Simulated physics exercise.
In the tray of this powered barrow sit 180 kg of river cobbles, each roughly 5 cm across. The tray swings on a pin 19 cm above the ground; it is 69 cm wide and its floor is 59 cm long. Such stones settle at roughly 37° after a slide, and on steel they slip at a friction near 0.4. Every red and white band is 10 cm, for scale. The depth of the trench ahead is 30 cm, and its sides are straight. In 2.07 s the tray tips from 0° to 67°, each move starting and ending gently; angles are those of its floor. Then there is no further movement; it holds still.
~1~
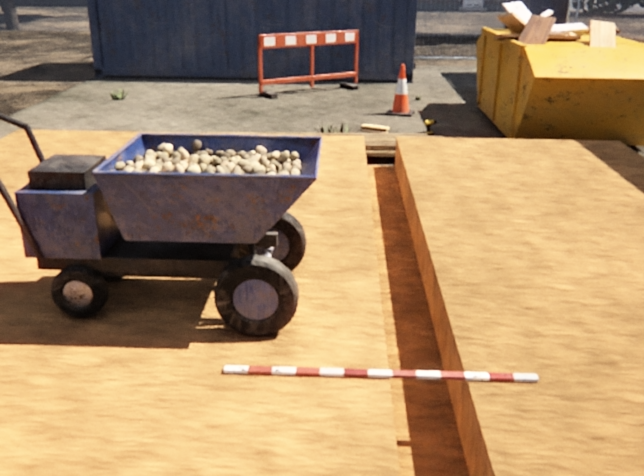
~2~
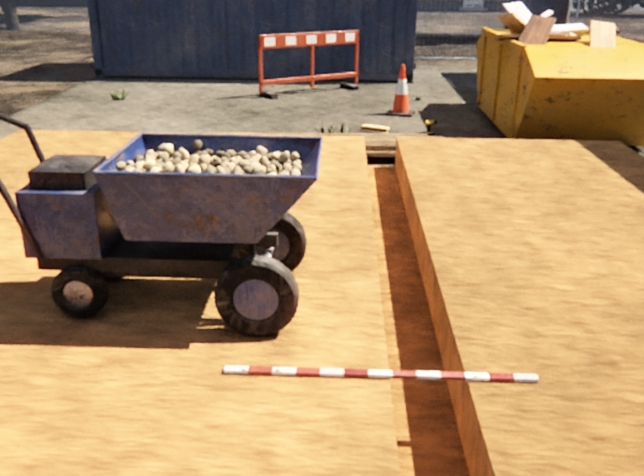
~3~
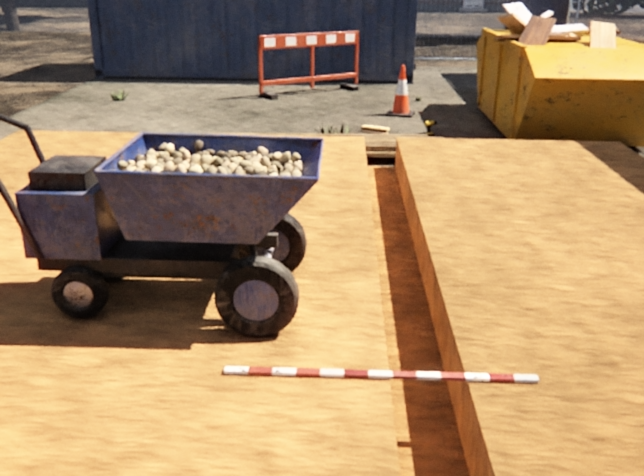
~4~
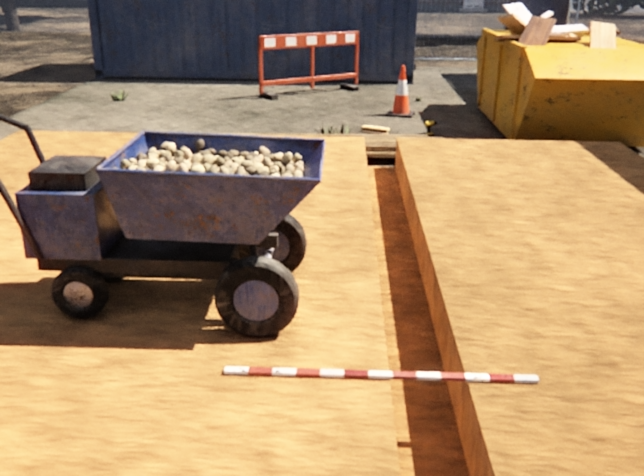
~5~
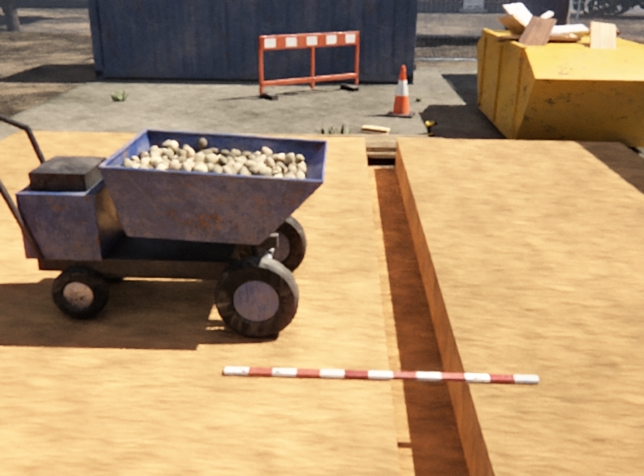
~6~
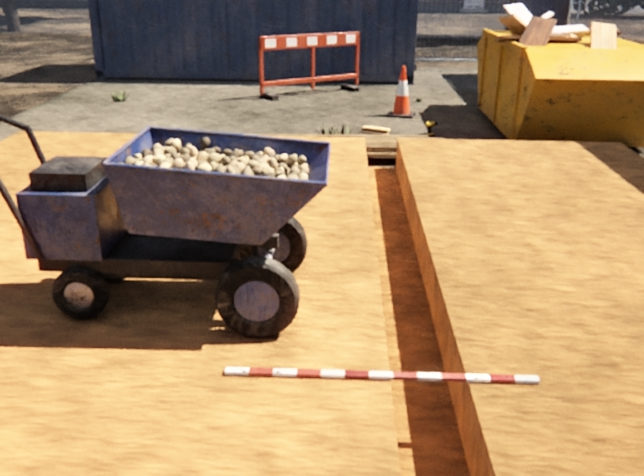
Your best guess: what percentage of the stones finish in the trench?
My guess is about 88 per cent.
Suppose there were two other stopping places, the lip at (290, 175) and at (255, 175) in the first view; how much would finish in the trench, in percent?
Near 95 and near 65 percent.
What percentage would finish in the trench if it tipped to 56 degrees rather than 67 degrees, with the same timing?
I'd guess some 55 in a hundred.
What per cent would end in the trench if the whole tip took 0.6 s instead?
About 65%.
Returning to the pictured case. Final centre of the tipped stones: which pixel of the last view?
Look at roughly (418, 334).
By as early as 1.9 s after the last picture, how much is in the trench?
By then, around 40 percent.
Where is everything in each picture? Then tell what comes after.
In the first picture, lip at (316, 178), floor tilted 0°, highest stones at (194, 157).
In the second picture, the tray is at 0°, its lip at (316, 178); the top of the load is at (195, 158).
In the third picture, lip at (318, 180), floor tilted 1°, highest stones at (190, 156).
In the fourth picture, lip at (320, 181), floor tilted 2°, highest stones at (192, 155).
In the fifth picture, lip at (323, 182), floor tilted 3°, highest stones at (184, 154).
In the sixth picture, lip at (326, 184), floor tilted 4°, highest stones at (177, 152).
Then, 1.2 s after the last picture the floor is at 56°, 99 % in the tray, 1 % in the trench; the foremost stones are at (409, 273).
Then, 1.9 s after the last picture the floor is at 67°, 55 % in the tray, 39 % in the trench, 6 % past the trench; the foremost stones are at (505, 315).
Then, 2.2 s after the last picture the floor is at 67°, 29 % in the tray, 59 % in the trench, 11 % past the trench; the foremost stones are at (543, 312).
Then, 4.2 s after the last picture the floor is at 67°, 0 % in the tray, 88 % in the trench, 12 % past the trench; the foremost stones are at (555, 293).
